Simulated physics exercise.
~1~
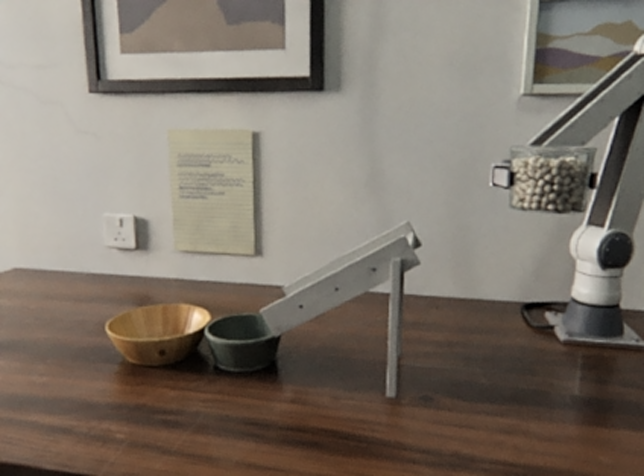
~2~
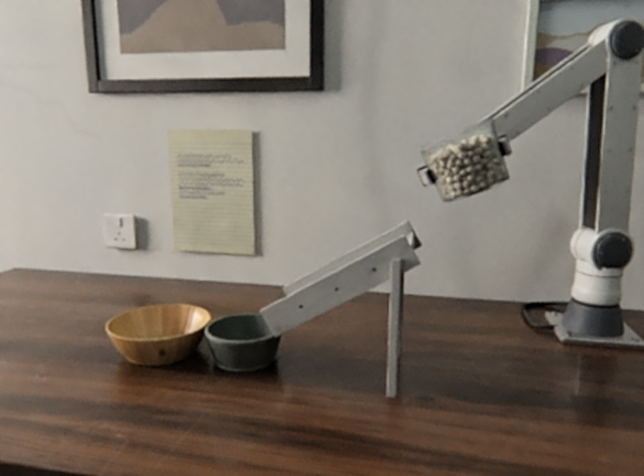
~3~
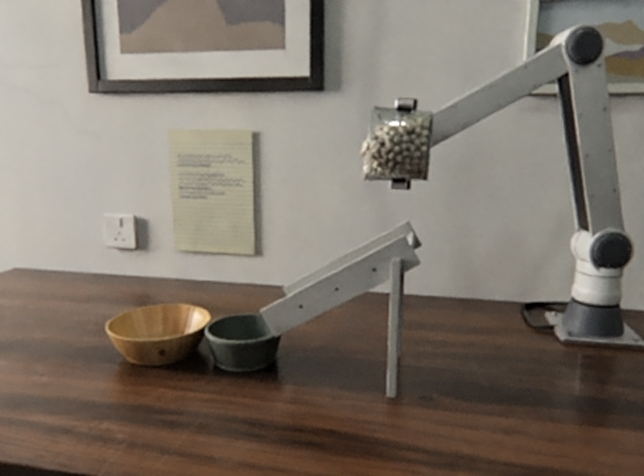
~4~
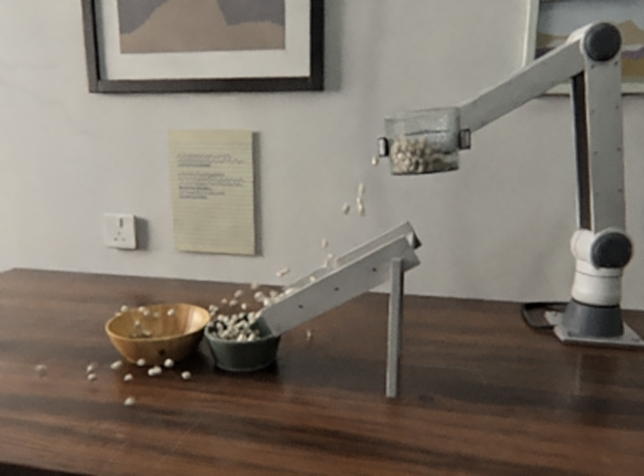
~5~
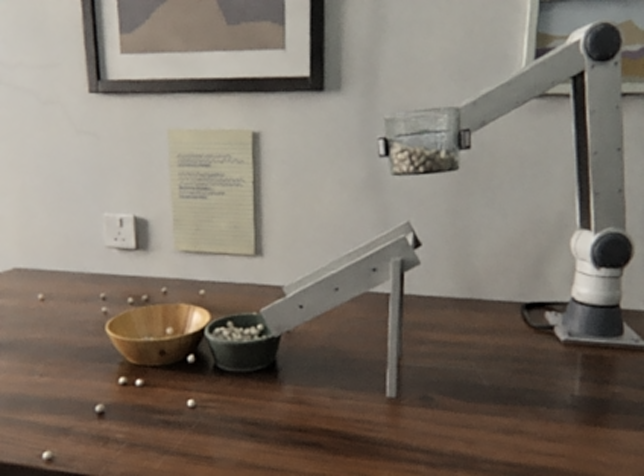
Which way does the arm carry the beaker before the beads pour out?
The arm carries the beaker to the left, bringing it over the raised end of the chute.
